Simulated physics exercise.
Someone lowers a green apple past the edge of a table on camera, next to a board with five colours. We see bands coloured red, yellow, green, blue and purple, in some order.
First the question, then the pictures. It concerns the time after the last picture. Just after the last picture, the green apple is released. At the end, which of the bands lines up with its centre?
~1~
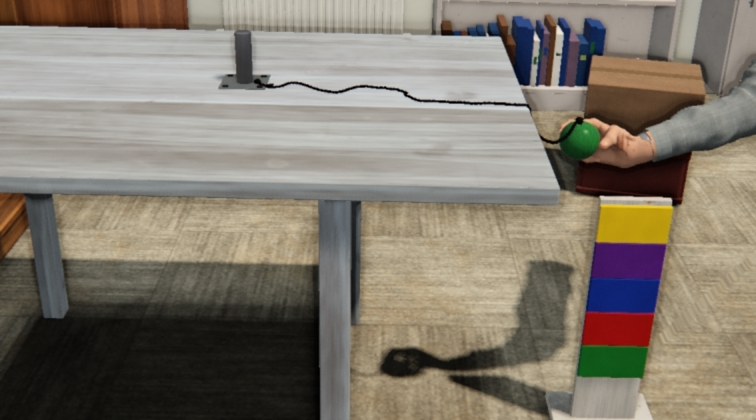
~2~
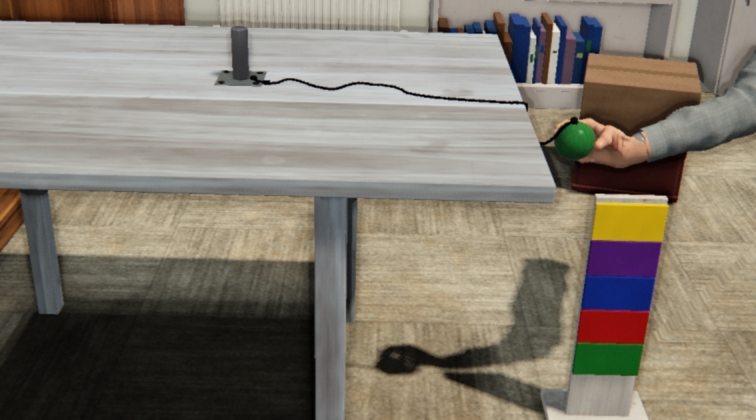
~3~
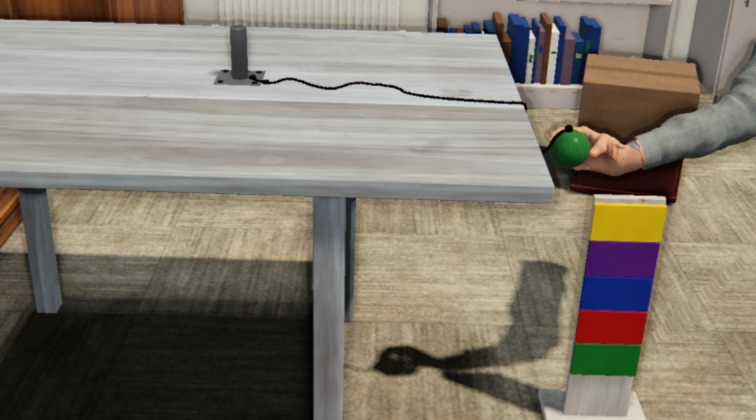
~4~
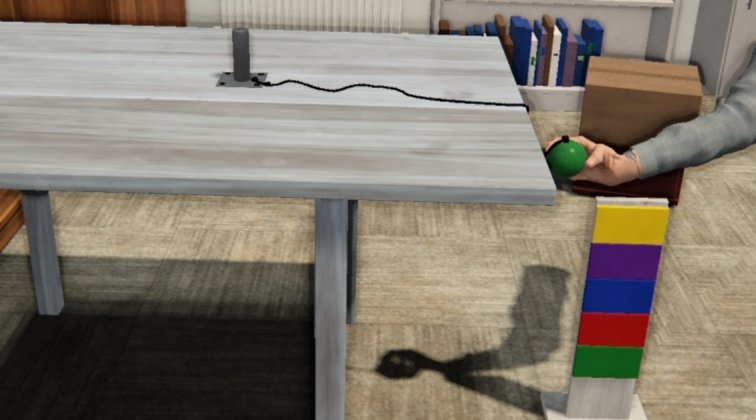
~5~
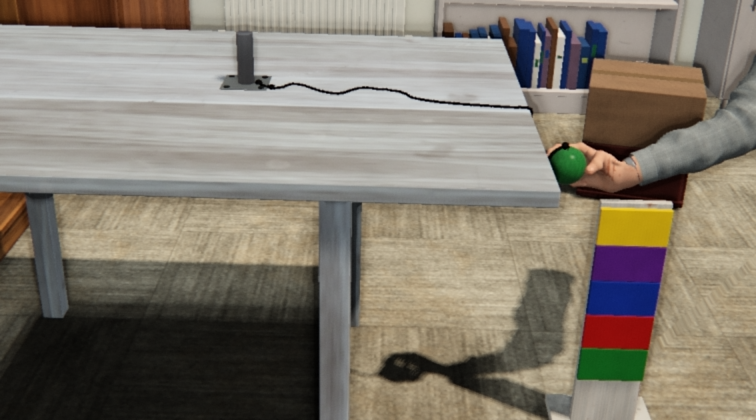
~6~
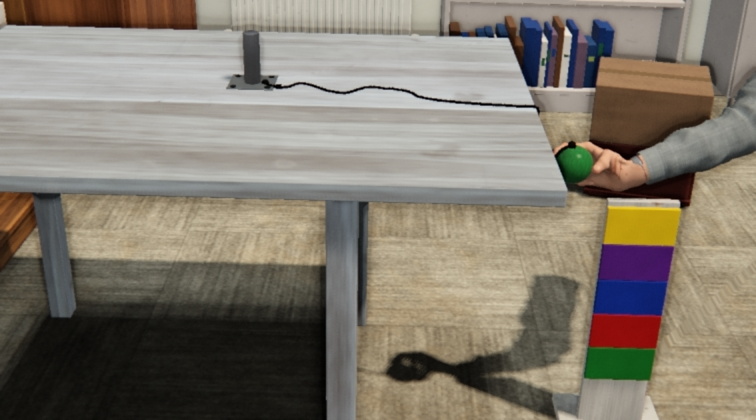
The band that lines up is purple.
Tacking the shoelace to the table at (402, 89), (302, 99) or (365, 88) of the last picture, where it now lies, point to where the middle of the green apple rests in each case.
For the three tries you'd see (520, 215), (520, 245) and (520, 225).
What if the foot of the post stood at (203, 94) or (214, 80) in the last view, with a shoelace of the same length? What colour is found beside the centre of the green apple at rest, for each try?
For the first spot, yellow; for the second, yellow.
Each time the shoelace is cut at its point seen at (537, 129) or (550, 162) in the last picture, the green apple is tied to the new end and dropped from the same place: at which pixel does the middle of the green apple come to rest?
Around (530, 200) for the first cut and around (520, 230) for the second.
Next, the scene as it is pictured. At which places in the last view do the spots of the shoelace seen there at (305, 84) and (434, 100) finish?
Roughly (333, 87) for the first and (491, 97) for the second.
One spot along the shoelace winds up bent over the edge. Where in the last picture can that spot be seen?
You'd find it at roughly (481, 104).
Soon after, apple near (485, 239); level with purple.
After that, apple near (532, 259); level with purple.
In the end, apple near (526, 258); level with purple. Its centre hangs level with the purple band.
